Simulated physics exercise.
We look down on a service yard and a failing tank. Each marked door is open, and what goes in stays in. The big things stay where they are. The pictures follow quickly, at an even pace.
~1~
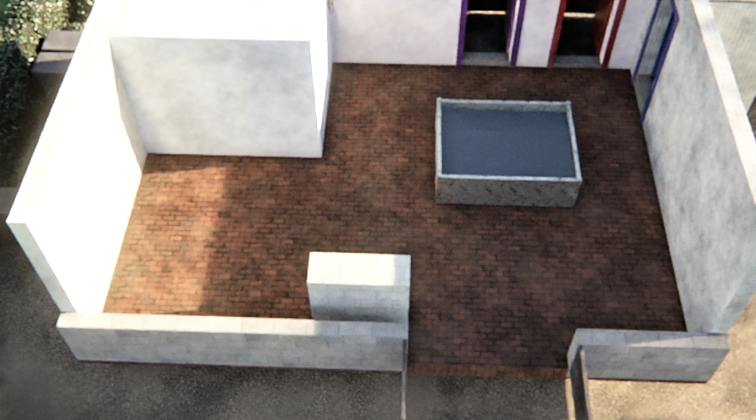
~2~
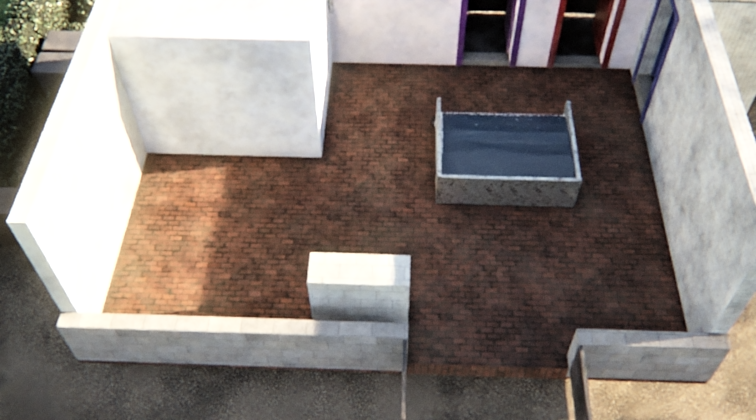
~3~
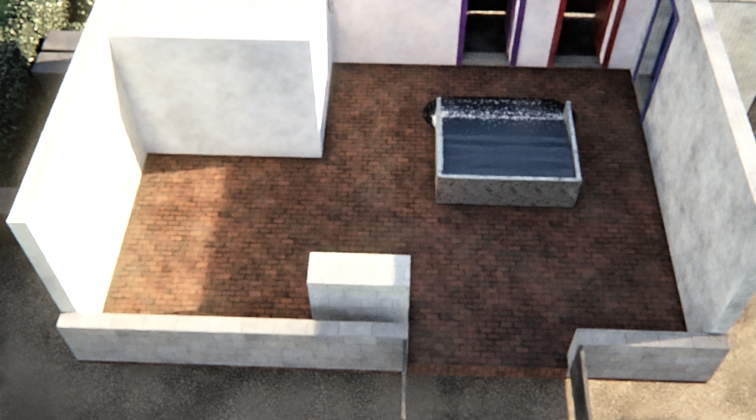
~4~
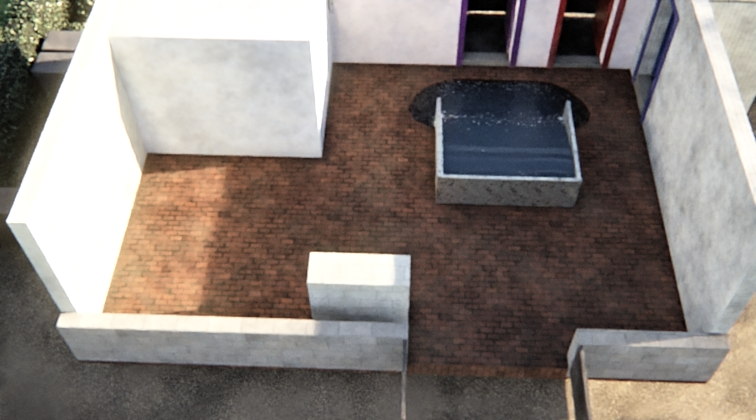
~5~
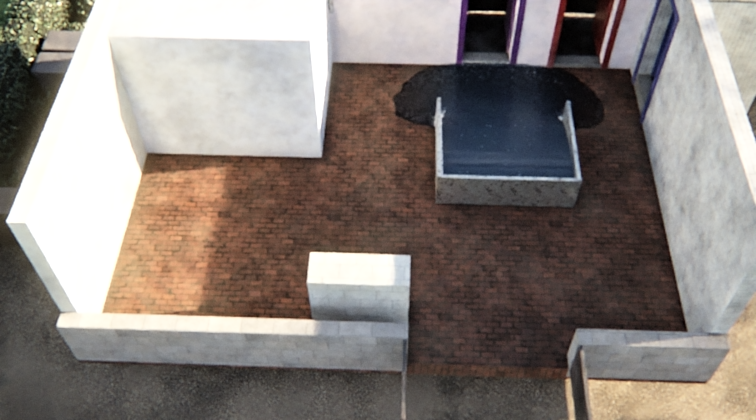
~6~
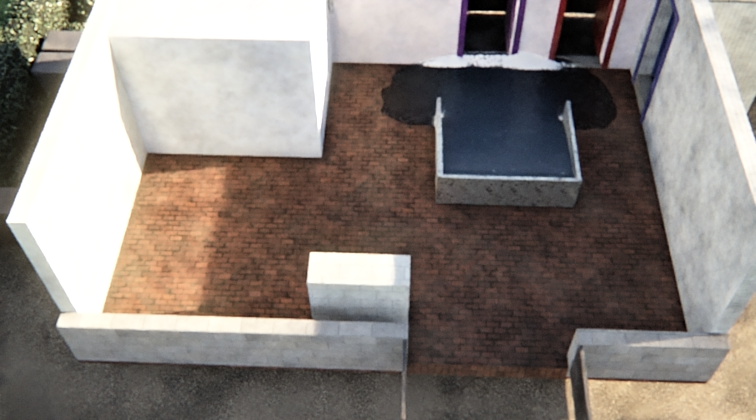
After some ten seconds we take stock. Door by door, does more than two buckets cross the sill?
In the end: The purple door floods; the red door floods; the blue door holds within the limit.
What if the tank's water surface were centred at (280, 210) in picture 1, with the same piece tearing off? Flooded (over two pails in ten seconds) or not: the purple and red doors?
Then: Purple is under; red keeps below it.
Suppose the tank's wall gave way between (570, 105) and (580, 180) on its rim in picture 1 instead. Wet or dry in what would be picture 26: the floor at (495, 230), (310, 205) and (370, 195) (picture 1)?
As listed: Dry, no water, dry.
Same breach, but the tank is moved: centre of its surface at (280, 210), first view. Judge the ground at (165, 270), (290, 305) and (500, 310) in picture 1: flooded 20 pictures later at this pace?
In that order: Under water, dry, clear.
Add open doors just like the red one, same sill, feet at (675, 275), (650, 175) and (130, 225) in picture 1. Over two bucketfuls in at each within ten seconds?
In turn: Lets less in, is under, is under.
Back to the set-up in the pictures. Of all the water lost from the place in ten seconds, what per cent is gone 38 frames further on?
Roughly 75 per cent.
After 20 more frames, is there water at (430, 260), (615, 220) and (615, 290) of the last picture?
One after the other: Free of water, under water, clear.
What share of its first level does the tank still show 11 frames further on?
About 28 per cent.
A moment on, water covers 15 % of the floor; the purple door far over two buckets in, the red door under two buckets in, the blue door wet at the sill, nothing in.
Next, water covers 20 % of the floor; the purple door far over two buckets in, the red door over two buckets in, the blue door wet at the sill, nothing in.
Then, water covers 40 % of the floor; the purple door far over two buckets in, the red door far over two buckets in, the blue door wet at the sill, nothing in.
Later, water covers 65 % of the floor; the purple door far over two buckets in, the red door far over two buckets in, the blue door wet at the sill, nothing in.
In the end, water covers 85 % of the floor; the purple door far over two buckets in, the red door far over two buckets in, the blue door wet at the sill, nothing in.
